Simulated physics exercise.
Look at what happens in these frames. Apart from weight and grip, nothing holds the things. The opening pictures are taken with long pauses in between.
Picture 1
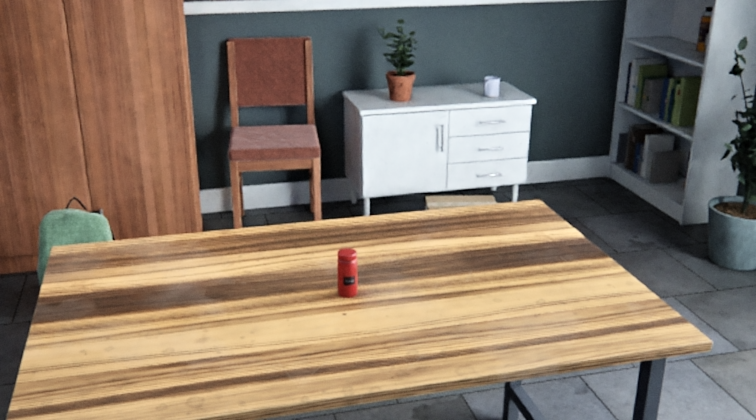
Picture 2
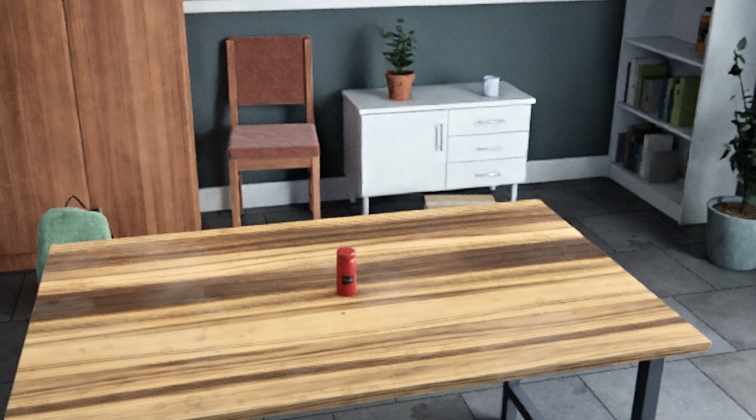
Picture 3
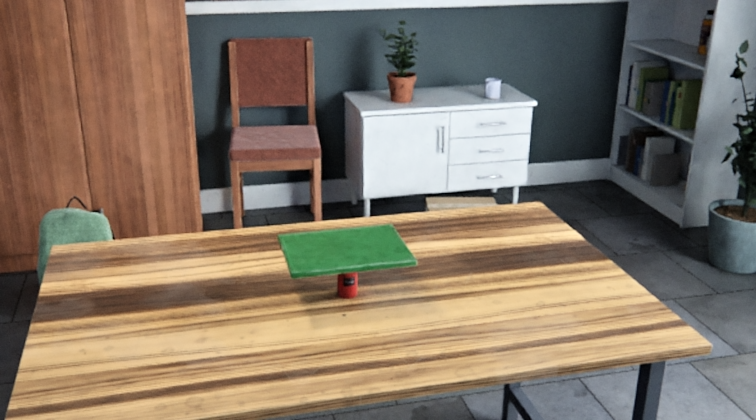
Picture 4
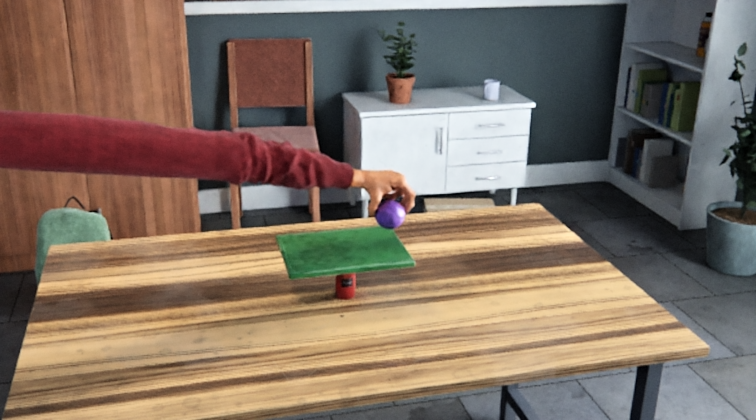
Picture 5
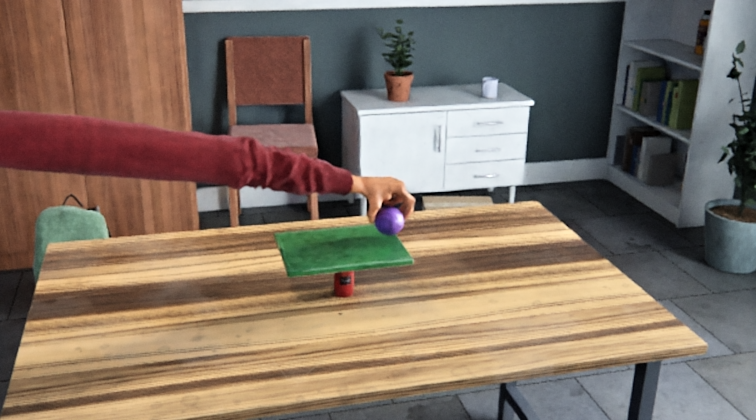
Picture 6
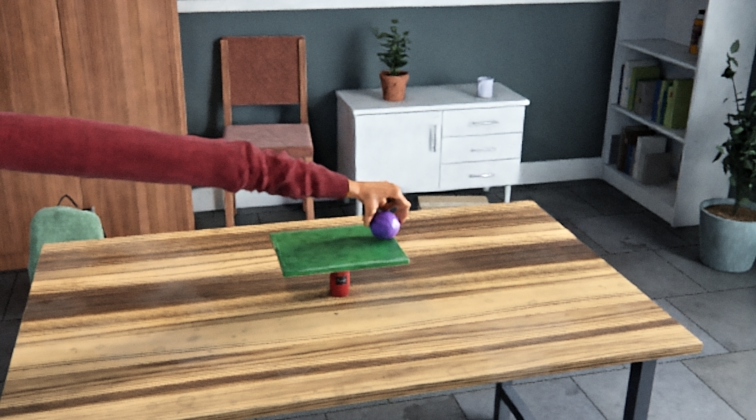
A hand lowers a purple onion onto a green lid resting on a red object.
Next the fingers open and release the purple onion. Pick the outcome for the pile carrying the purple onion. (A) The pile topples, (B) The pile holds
A, the pile topples.
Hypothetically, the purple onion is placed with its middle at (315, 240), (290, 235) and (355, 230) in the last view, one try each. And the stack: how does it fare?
Try one - toppled; try two - toppled; try three - upright.
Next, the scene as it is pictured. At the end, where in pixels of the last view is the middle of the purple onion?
It ends near (394, 272).
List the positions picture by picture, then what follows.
In the first frame, the last thing is not in view yet.
In the second frame, the last thing is not in view yet.
In the third frame, the last thing is not in view yet; green lid (345, 250).
In the fourth frame, coming down; purple onion (389, 214); green lid (343, 250).
In the fifth frame, coming down; purple onion (389, 221); green lid (342, 248).
In the sixth frame, in place under the hand; purple onion (385, 225); green lid (337, 248).
Then, 0.50 s past the last view, purple onion now fallen; green lid on its side.
Then, 1.20 s past the last view, green lid now fallen; red shaker on its side.
Finally, fallen, purple onion, green lid and red shaker. Final places as the last picture's camera would see them, purple onion near (394, 272). The stack gives way.
